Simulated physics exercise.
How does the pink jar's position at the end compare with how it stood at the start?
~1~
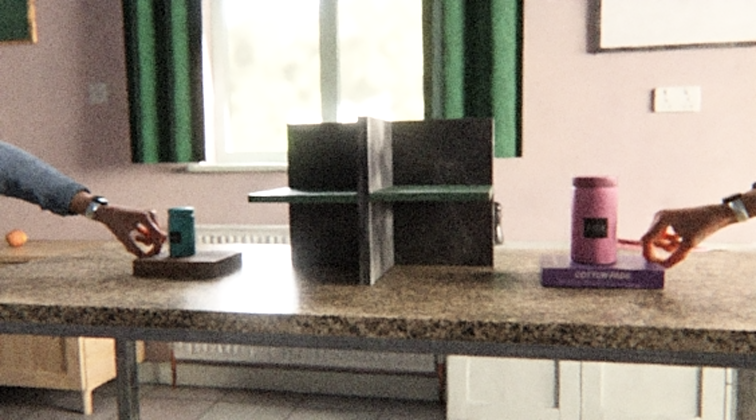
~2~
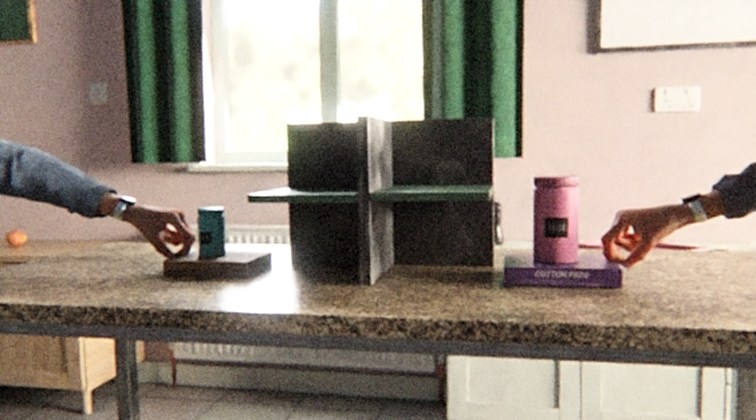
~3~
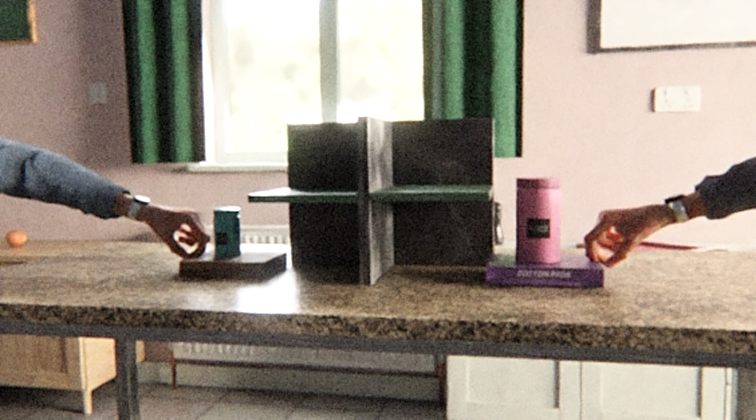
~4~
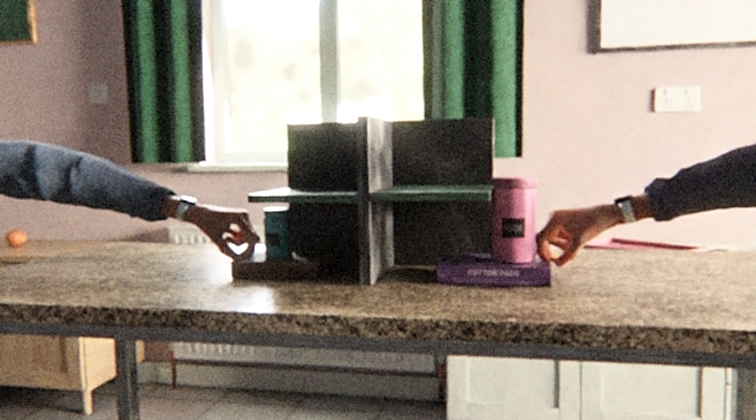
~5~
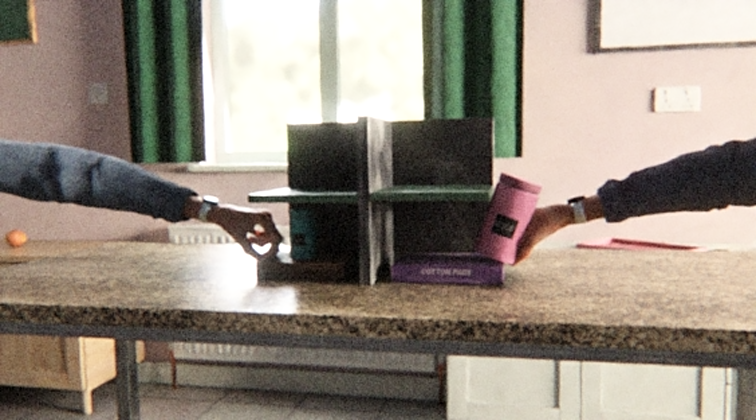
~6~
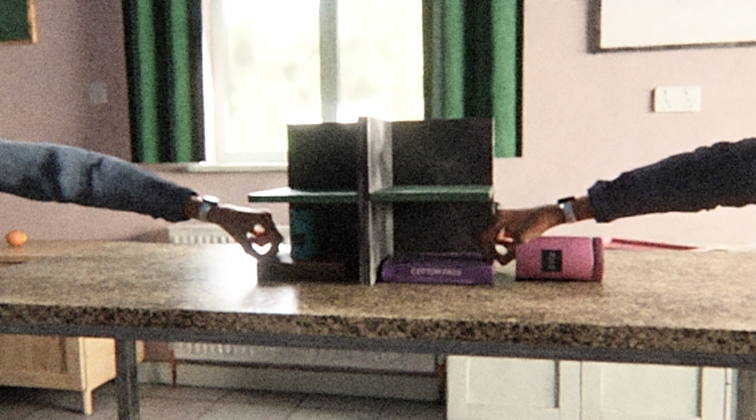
At the start the pink jar stands upright on the purple box, but by the end it is lying on its side on the counter.
